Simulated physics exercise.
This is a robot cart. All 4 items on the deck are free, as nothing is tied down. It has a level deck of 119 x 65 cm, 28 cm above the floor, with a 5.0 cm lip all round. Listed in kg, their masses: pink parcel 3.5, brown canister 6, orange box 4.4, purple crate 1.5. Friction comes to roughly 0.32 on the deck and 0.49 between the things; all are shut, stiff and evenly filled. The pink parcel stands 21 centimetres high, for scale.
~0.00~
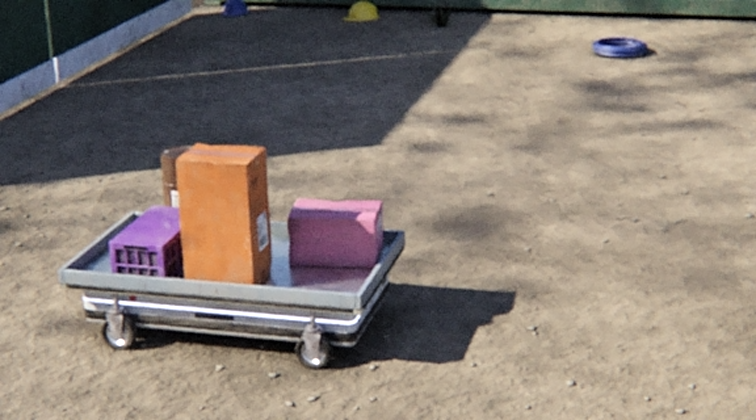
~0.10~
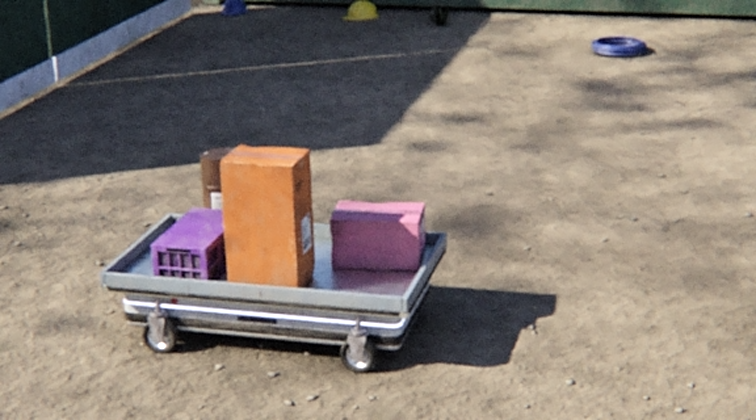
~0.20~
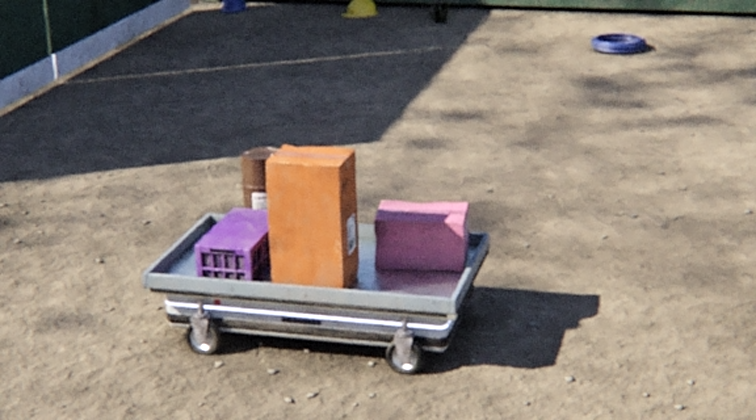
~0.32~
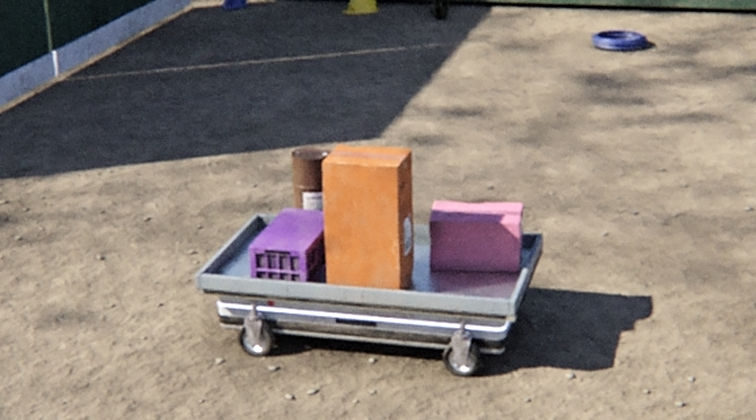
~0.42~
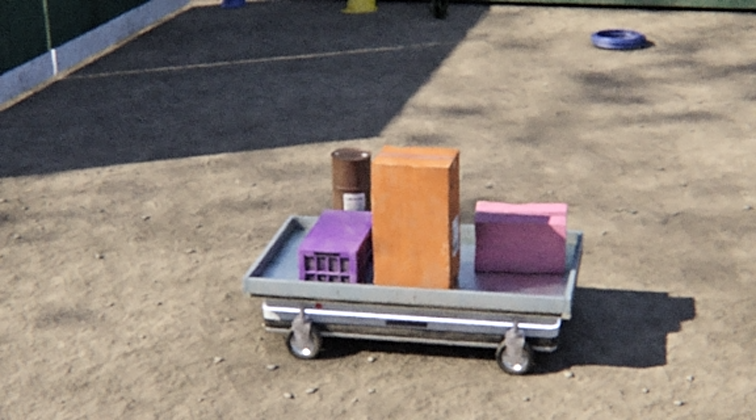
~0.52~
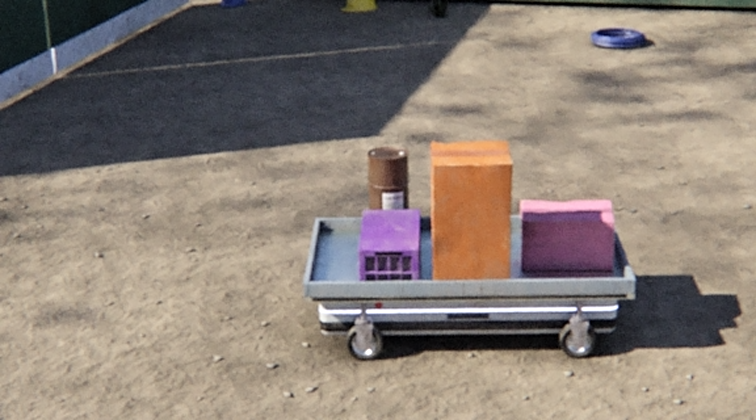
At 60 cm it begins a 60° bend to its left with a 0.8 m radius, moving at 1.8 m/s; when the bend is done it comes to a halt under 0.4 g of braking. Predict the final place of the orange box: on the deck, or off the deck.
Final place: Off the deck.
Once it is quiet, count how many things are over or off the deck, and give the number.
All told, 1.
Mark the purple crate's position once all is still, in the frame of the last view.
My guess is roughly (639, 176).
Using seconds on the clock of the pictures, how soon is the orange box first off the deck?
0.7 s or so.
After 0.72 s, cart 130 cm along, turned 39°; orange box now off the deck; pink parcel leaning 9°; brown canister slid 5 cm.
After 0.92 s, cart 166 cm along, turned 59°; pink parcel slid 30 cm; brown canister slid 5 cm; purple crate slid 2 cm.
After 1.22 s, cart 207 cm along, turned 60°; pink parcel slid 18 cm; brown canister slid 7 cm; purple crate slid 2 cm.
At rest (1.9 s), off the deck, orange box; not toppled but over 10 cm from the start, pink parcel and brown canister; the last one in place, give or take 10 cm. In the last view, orange box near (745, 244).
